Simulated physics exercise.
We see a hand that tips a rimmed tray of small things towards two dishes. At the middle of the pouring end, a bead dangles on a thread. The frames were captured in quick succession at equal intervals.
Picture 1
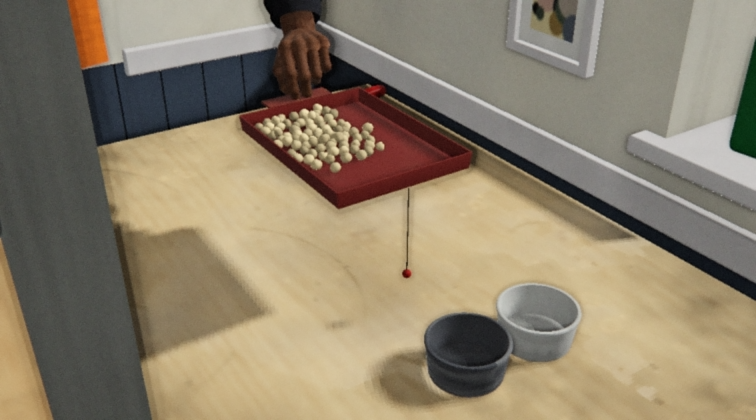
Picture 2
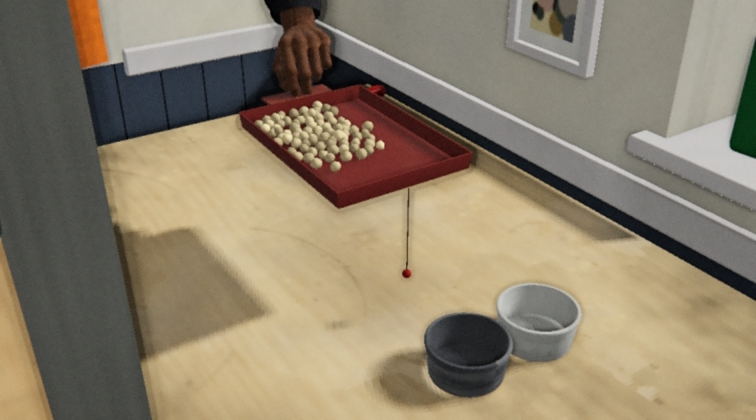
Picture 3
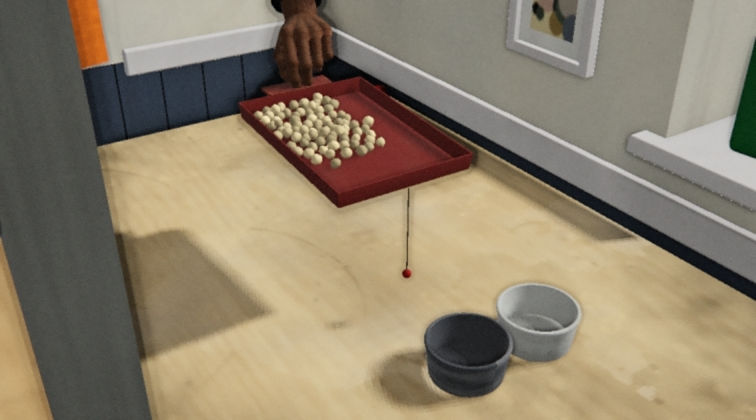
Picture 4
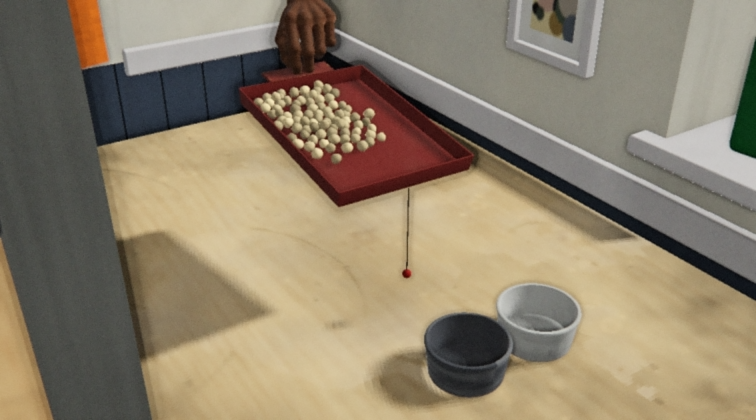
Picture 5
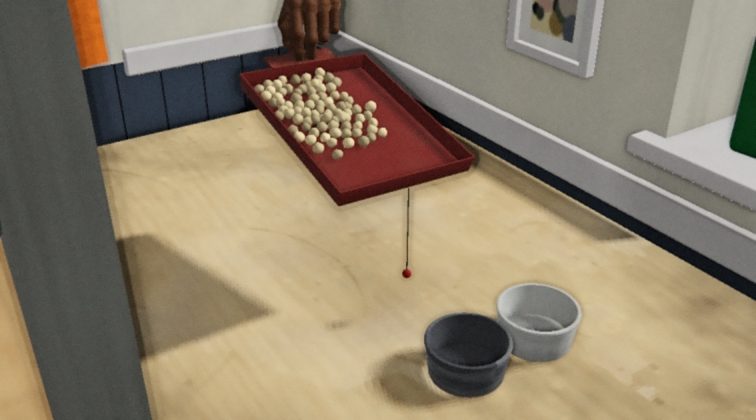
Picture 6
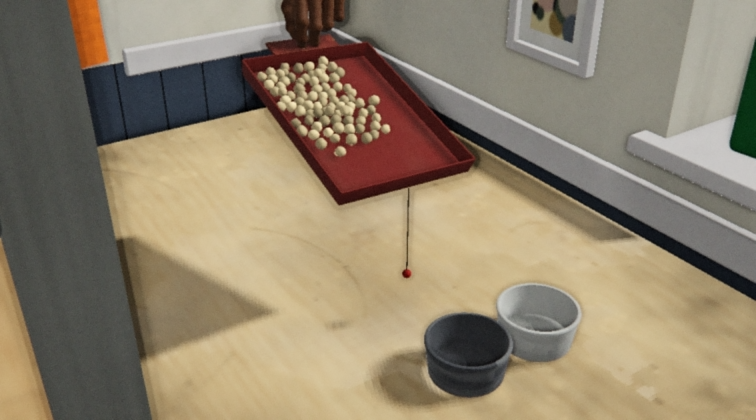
A hand steadily raises the back of a red tray of macadamia nuts above two dishes.
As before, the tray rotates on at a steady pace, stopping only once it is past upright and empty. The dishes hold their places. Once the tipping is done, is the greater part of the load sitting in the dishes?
No, only the lesser part is in the dishes.
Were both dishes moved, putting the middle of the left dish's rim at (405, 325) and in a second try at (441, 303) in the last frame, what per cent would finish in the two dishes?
Trial 1 about 70 %, trial 2 about 70 %.
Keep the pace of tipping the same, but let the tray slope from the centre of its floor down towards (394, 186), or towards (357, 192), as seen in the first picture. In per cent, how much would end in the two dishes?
In turn, 0 percent and then 0 percent.
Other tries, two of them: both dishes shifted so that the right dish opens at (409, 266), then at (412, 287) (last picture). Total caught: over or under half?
Taking them in turn, it's short of half and then short of half.
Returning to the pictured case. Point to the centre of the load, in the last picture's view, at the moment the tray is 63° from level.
At about (415, 166).
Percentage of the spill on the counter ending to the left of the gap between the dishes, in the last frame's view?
Close to 90 %.
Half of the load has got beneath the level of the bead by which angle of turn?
Close to 120 degrees, I reckon.
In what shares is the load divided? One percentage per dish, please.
The left dish keeps near 10 in a hundred, the right dish near 0 in a hundred.
Shortly afterwards, tray tipped steeply; all but a few on the tray; only a few in the left dish; only a few outside both; a little in the air.
Next, tray tipped past a quarter turn; the bulk on the tray; only a few in the left dish; a little outside both; only a few in the air.
Some moments later, tray tipped past a quarter turn; a little in the left dish; the bulk outside both.
In the end, tray tipped past a quarter turn; a little in the left dish; none at all in the right dish; the bulk outside both.
